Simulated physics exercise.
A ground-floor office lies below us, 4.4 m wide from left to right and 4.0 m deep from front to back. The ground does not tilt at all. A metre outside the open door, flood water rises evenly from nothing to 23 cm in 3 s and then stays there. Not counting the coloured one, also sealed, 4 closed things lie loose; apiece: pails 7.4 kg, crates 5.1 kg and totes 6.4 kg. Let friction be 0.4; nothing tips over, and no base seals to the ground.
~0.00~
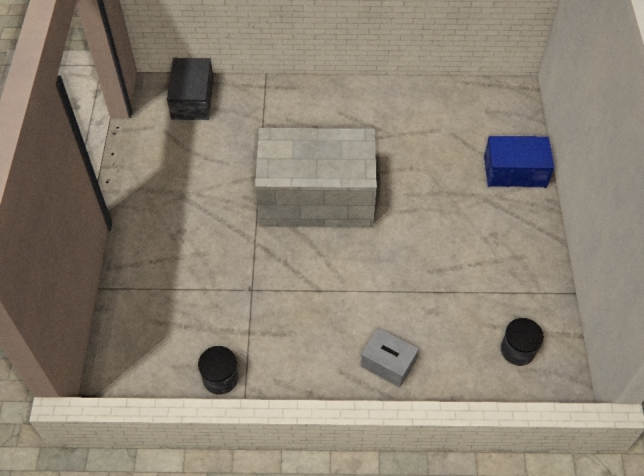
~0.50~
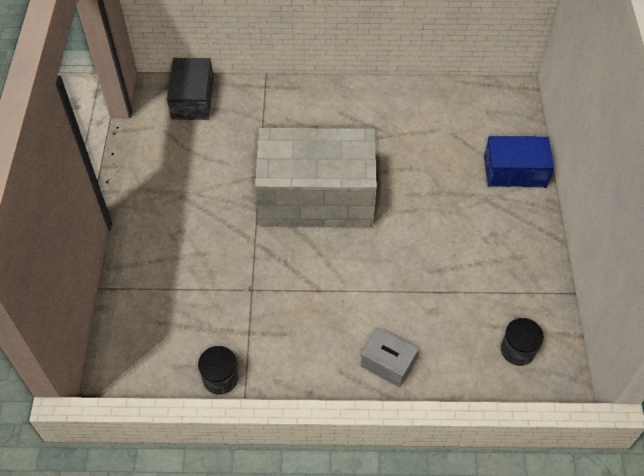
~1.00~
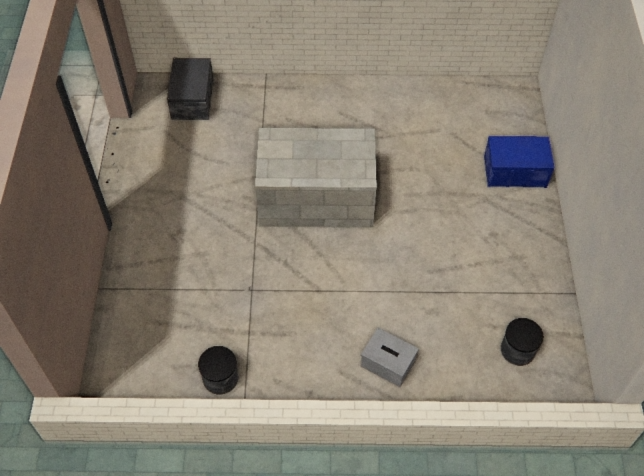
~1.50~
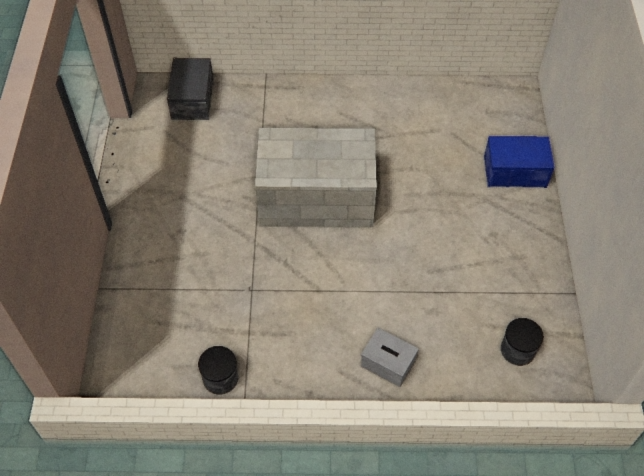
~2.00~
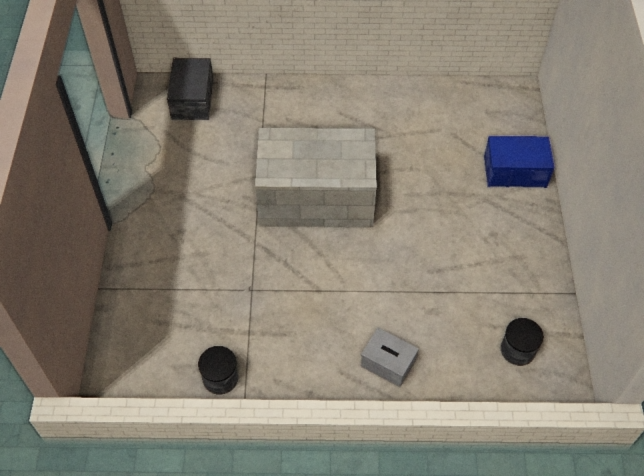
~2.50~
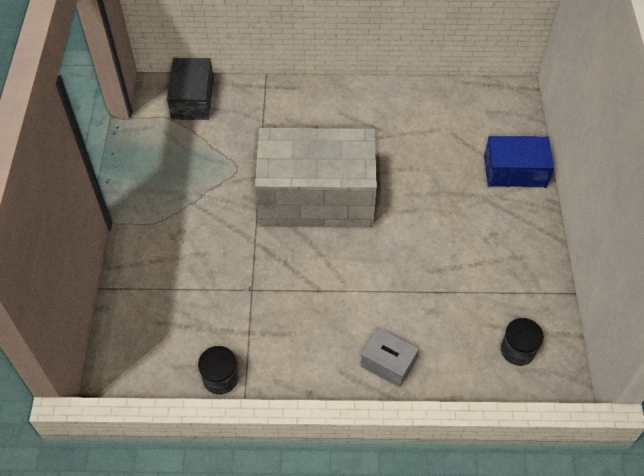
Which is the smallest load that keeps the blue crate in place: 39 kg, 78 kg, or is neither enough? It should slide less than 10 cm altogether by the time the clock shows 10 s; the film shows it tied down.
Heavier wins.
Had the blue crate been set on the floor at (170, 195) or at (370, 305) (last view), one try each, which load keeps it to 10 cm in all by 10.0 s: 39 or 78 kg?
Result, try 1: Heavy passes, light fails; try 2: Both pass.
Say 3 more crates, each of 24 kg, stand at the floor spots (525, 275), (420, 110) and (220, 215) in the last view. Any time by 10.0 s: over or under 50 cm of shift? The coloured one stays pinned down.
In that order: Under, past it, over.
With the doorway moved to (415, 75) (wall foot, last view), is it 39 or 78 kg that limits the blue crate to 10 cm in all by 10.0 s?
Under that change the small mass suffices.
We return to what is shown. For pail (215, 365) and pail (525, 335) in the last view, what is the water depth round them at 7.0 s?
Close to 6 and 3 centimetres.
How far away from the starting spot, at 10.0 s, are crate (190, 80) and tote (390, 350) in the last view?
Net displacement, in order: 5 cm; 10 cm.
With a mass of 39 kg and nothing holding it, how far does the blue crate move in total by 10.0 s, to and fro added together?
Path length near 50 cm.
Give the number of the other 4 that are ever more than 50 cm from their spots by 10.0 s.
The number is 1.
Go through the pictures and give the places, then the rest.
In the first frame, the blue crate at (521, 152), on the bottom; water covers 0.0 m2; 0 of 5 have shifted.
In the second frame, the blue crate at (521, 152), on the bottom; water covers 0.0 m2; 0 of 5 have shifted.
In the third frame, the blue crate at (521, 152) rests on the ground; water covers 0.0 m2; 0 of 5 have shifted.
In the fourth frame, the blue crate at (521, 152), on the bottom; 0.0 m2 under water; 0 of 5 have shifted.
In the fifth frame, the blue crate at (521, 152) rests on the ground; 0.3 m2 under water; 0 of 5 have shifted.
In the sixth frame, the blue crate at (521, 152), on the bottom; water covers 1.1 m2; 0 of 5 have shifted.
After 3.5 s the blue crate would be 0 cm from its start with 39 kg and 0 cm from its start with 78 kg; 0 cm of water round it then.
After 4.5 s the blue crate would be 0 cm from its start with 39 kg and 0 cm from its start with 78 kg; 0 cm of water round it then.
After 7.0 s the blue crate would be 11 cm from its start with 39 kg and 0 cm from its start with 78 kg; 8 cm of water round it then.
After 10.0 s the blue crate would be 45 cm from its start with 39 kg and 0 cm from its start with 78 kg; 12 cm of water round it then.
